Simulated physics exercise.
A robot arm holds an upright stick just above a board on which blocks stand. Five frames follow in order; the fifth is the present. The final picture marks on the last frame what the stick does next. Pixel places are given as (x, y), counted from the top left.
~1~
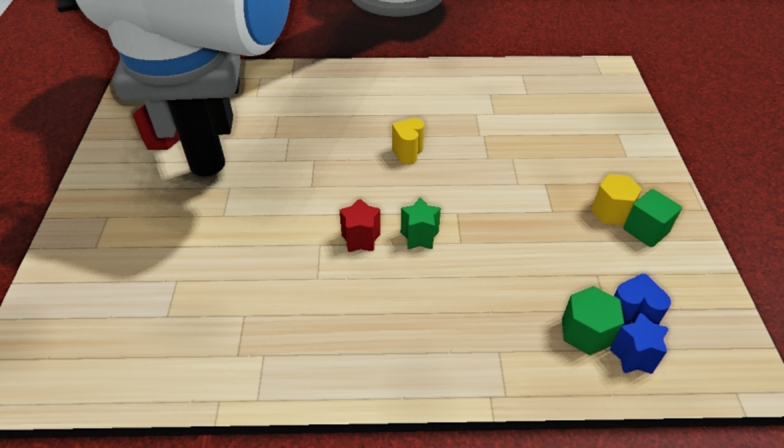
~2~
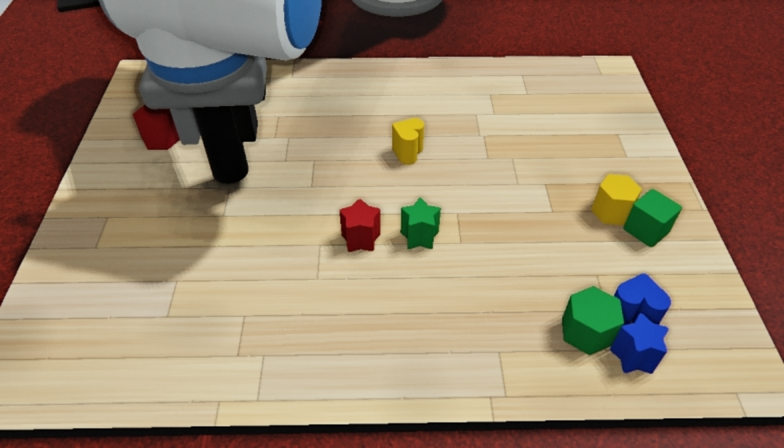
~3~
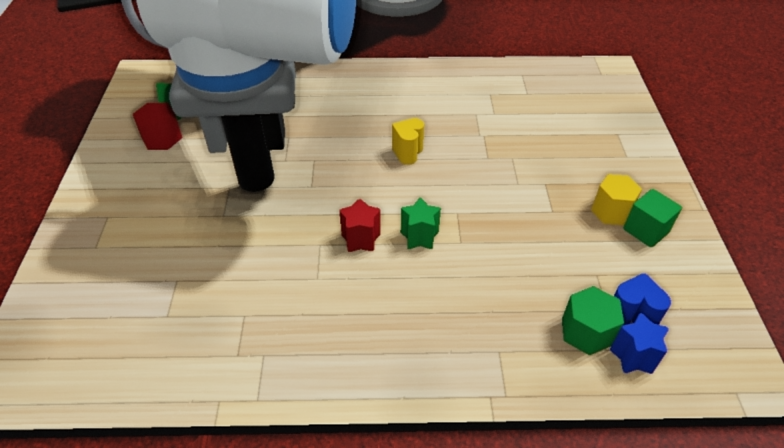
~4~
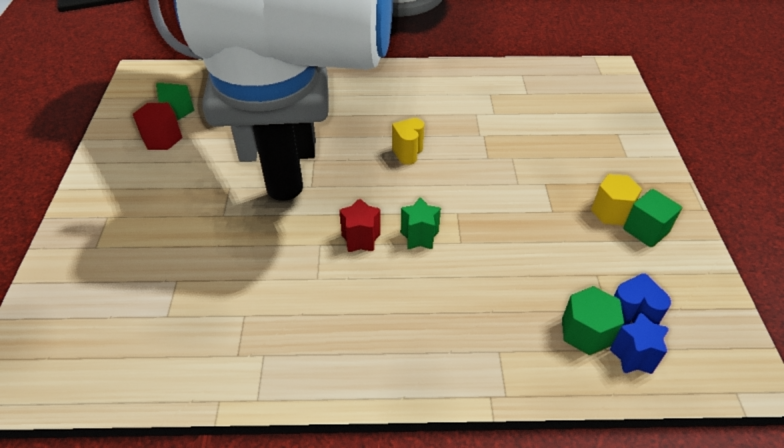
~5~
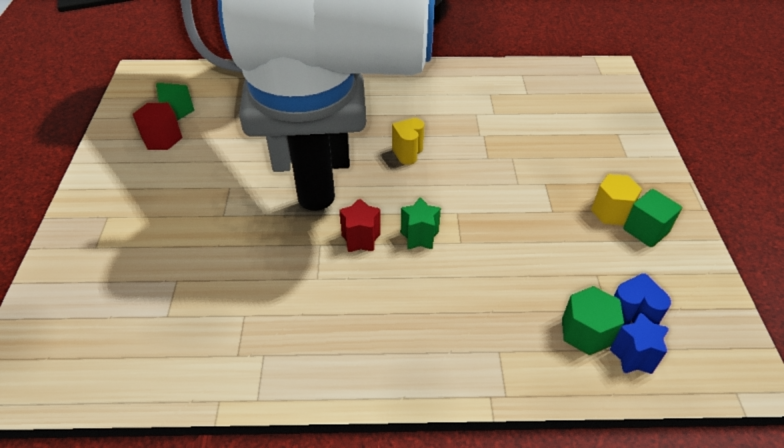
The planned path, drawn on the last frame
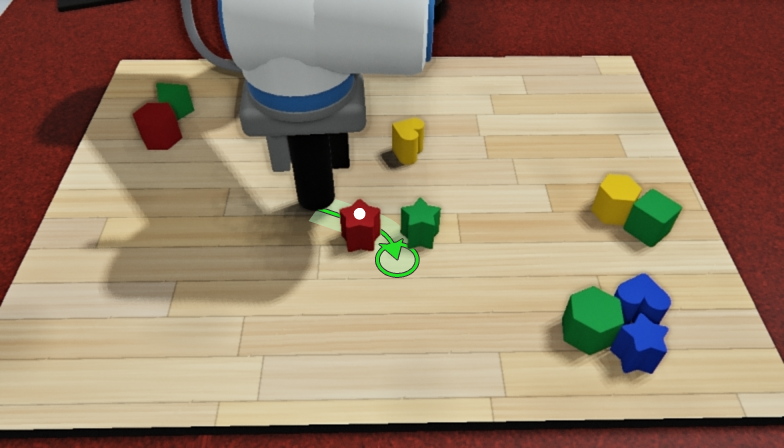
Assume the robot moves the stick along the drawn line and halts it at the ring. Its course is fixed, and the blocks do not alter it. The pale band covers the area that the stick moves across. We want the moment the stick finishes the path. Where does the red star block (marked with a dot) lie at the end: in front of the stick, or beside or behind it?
Held in front.
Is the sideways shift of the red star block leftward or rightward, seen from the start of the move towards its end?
The right.
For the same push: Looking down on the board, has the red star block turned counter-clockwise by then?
It seems not.
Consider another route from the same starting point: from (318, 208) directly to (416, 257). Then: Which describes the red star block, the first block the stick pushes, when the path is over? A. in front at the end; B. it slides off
Choice A: In front at the end.
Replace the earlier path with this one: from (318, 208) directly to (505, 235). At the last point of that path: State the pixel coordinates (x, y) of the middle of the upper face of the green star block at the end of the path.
At pixel (461, 230).
Path on the board, from (318, 208) over (351, 219) and (383, 233) to (397, 259); the dot is on the red star block.
The first path, step by step. One third of the way, stick (350, 209); red star block (364, 218).
Two thirds of the way, stick (383, 222); red star block (385, 235), turned 35° clockwise.
At the end, stick (397, 249); red star block (397, 265), turned 40° clockwise; green star block (436, 218), turned 35° anticlockwise.
